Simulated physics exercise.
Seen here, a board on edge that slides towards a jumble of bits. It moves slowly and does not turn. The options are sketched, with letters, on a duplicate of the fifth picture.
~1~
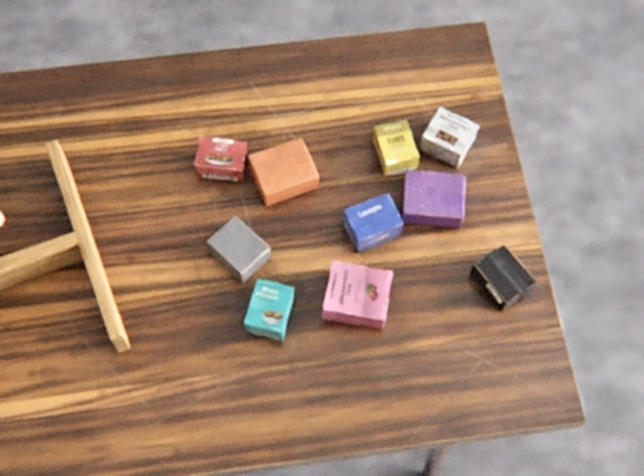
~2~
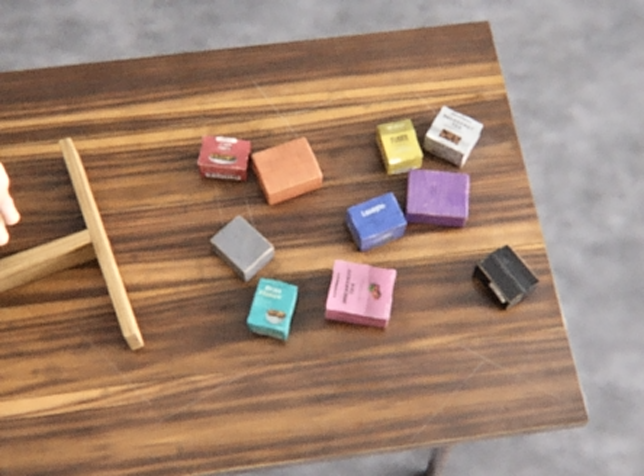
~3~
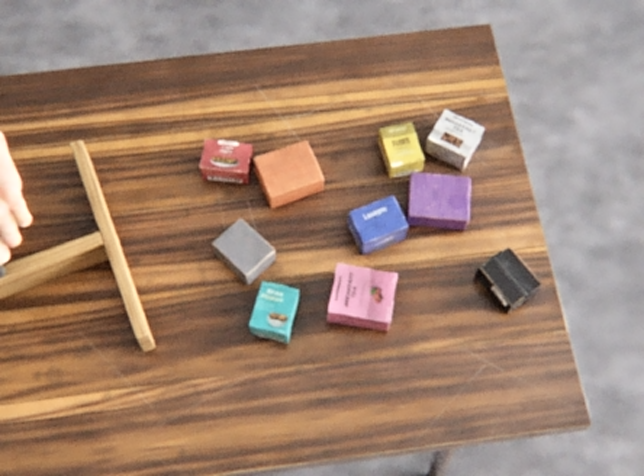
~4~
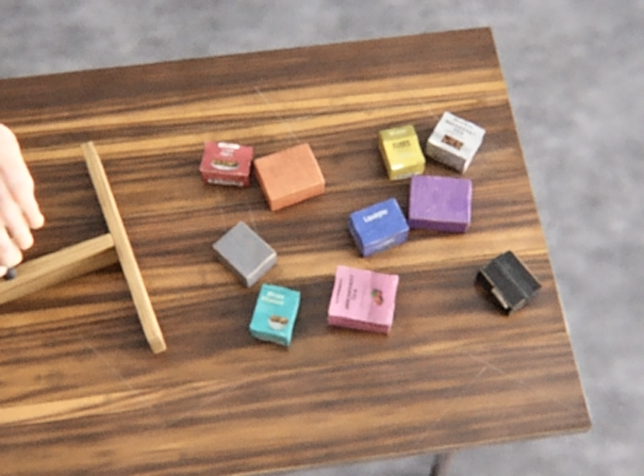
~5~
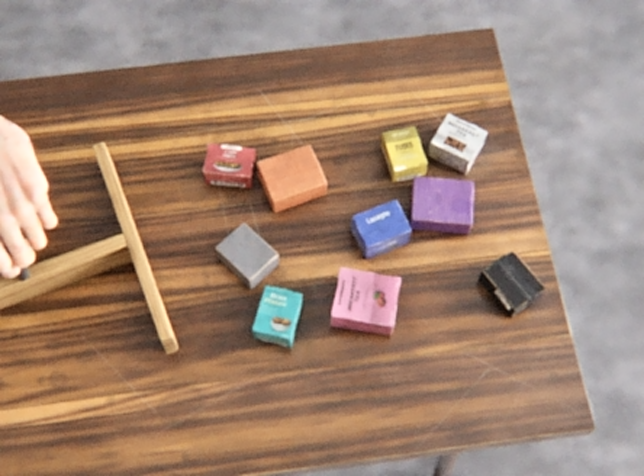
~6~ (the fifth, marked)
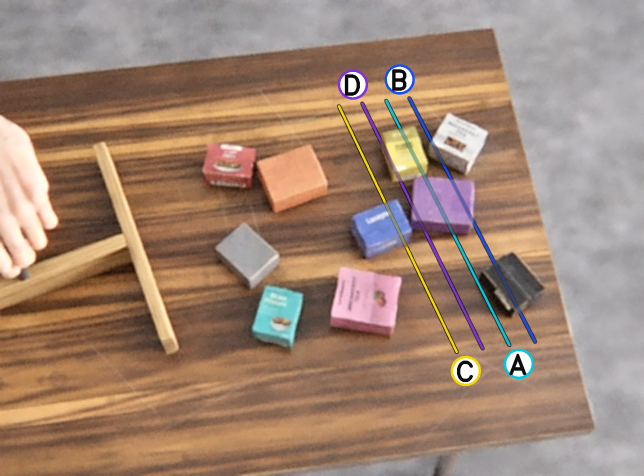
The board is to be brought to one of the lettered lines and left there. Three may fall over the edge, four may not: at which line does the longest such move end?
A is the last line within the limit.
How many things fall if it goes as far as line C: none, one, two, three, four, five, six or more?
In all, none.
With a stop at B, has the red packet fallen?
No.
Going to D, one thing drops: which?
The black box goes over.
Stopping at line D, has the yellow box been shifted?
Yes.
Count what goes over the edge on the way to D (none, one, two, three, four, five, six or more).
By then, one.
On the marked copy, A at (444, 216); B at (469, 213); C at (395, 222); D at (419, 219).
Taking A. A third of the way, board (246, 223); red packet (251, 156); turquoise packet (303, 302).
Two thirds of the way, board (358, 209); black box (521, 283); purple block (473, 189).
When it is over, board (444, 199); black box over the edge; purple block over the edge; two fallen.
As for the rest, B drops four; C is within the limit but short; D is within the limit but short.
